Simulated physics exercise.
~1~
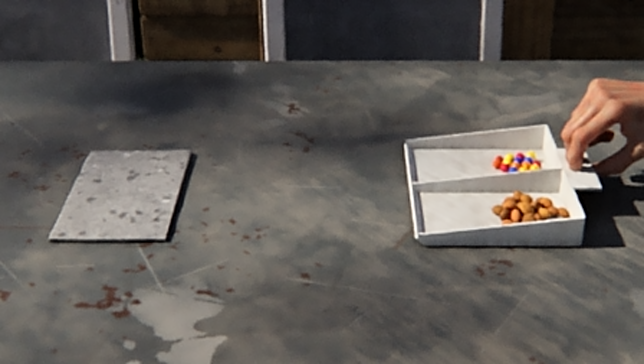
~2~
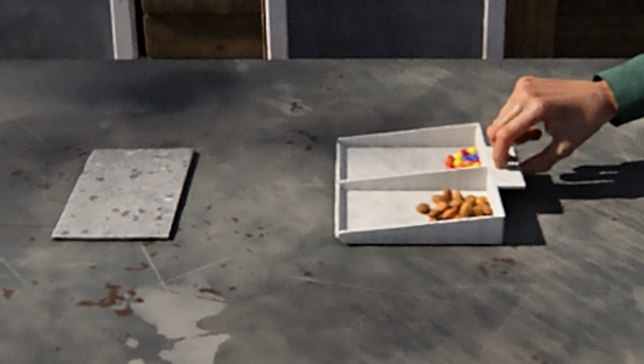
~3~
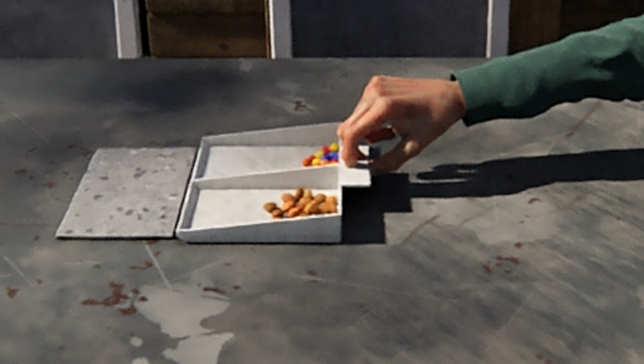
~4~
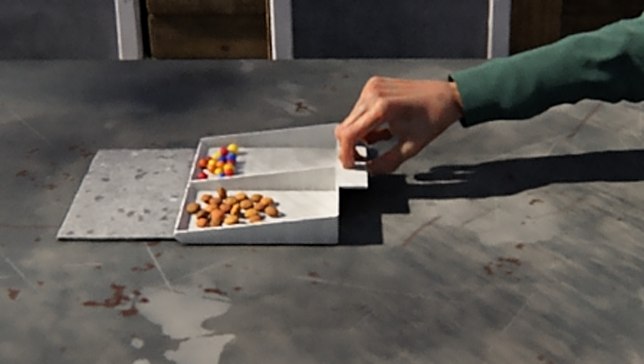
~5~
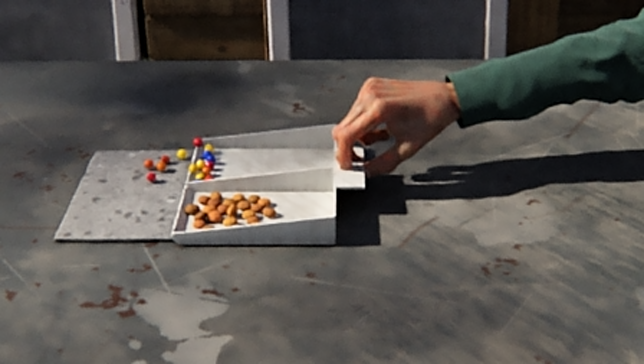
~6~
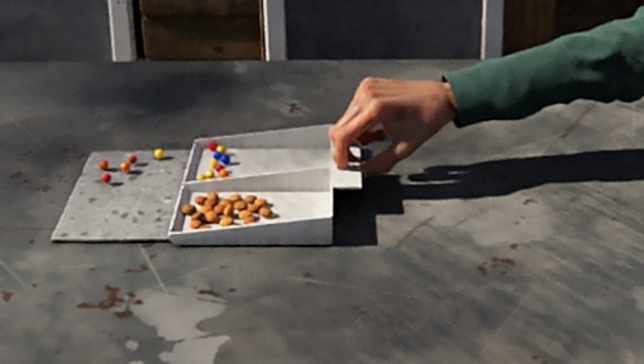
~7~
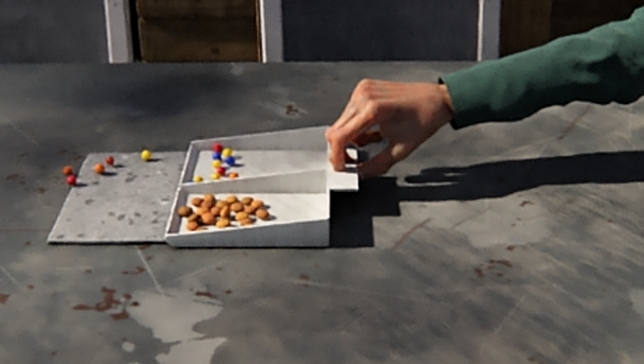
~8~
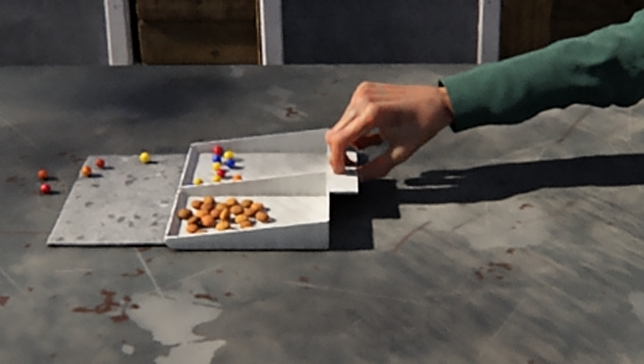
At first, a hand on the right holds the back of a white divided tray, with colourful round candies in the far section and brown almonds in the near one, while a speckled grey slab lies to the left on a dark, worn table. The hand pushes the tray left, its green sleeve coming into view. The tray stops against the slab, and both handfuls slide forward towards the front rim. The almonds stay inside, but several candies spill onto the slab and roll left. Finally, a couple pass beyond it, while the remaining candies stay in the tray.
